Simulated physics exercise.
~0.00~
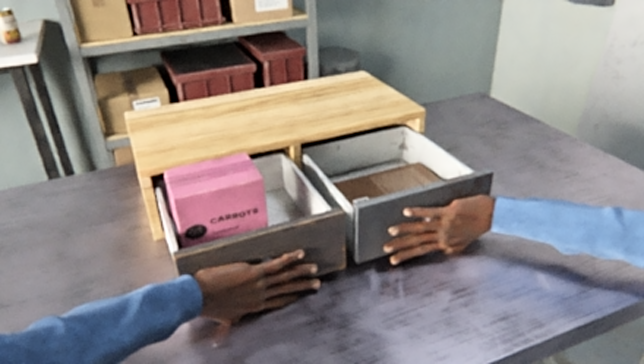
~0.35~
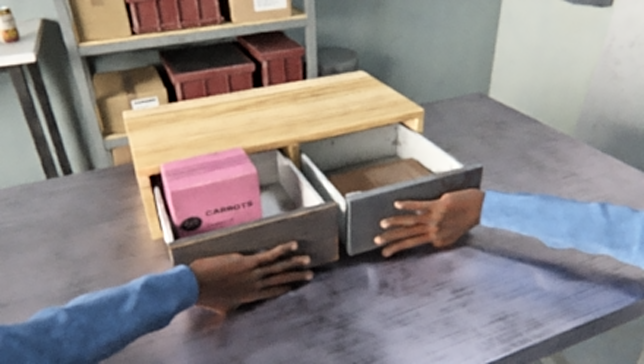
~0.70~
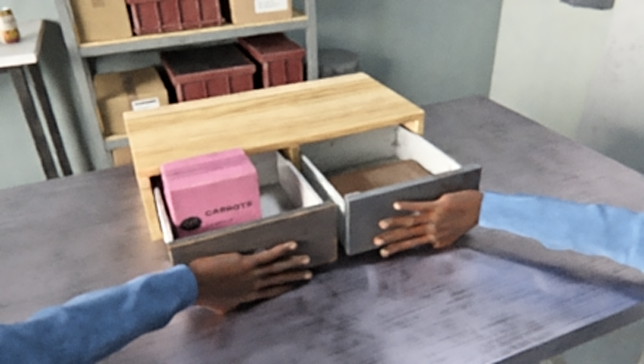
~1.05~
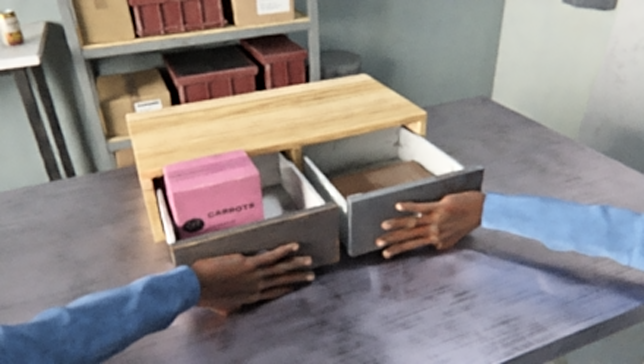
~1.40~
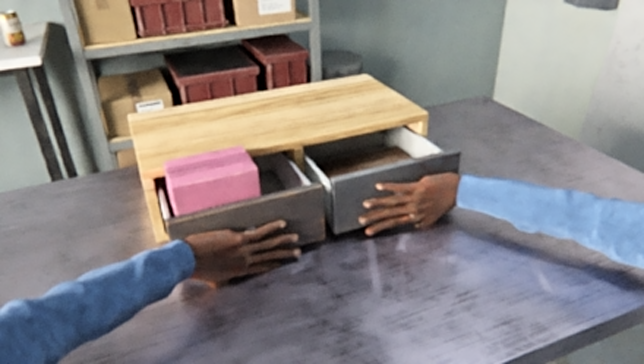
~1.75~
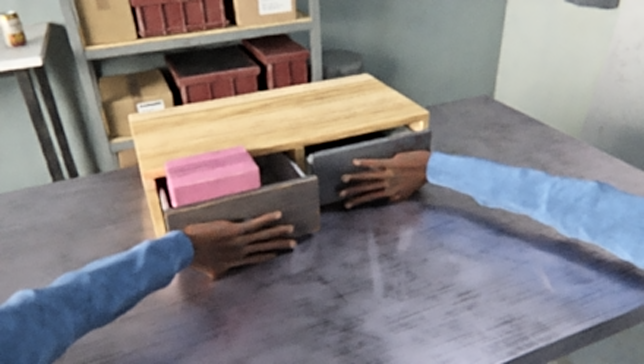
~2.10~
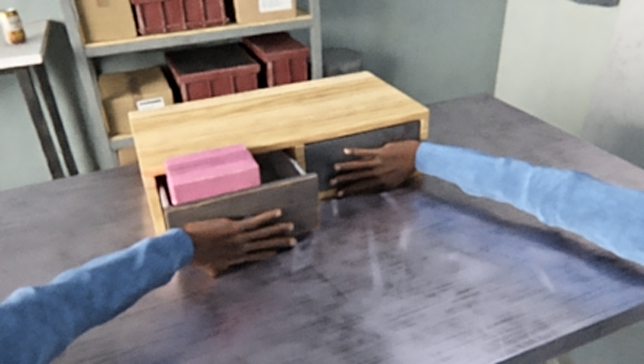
Two hands push a pair of drawers; the right shuts, the left holding a pink box stays ajar.
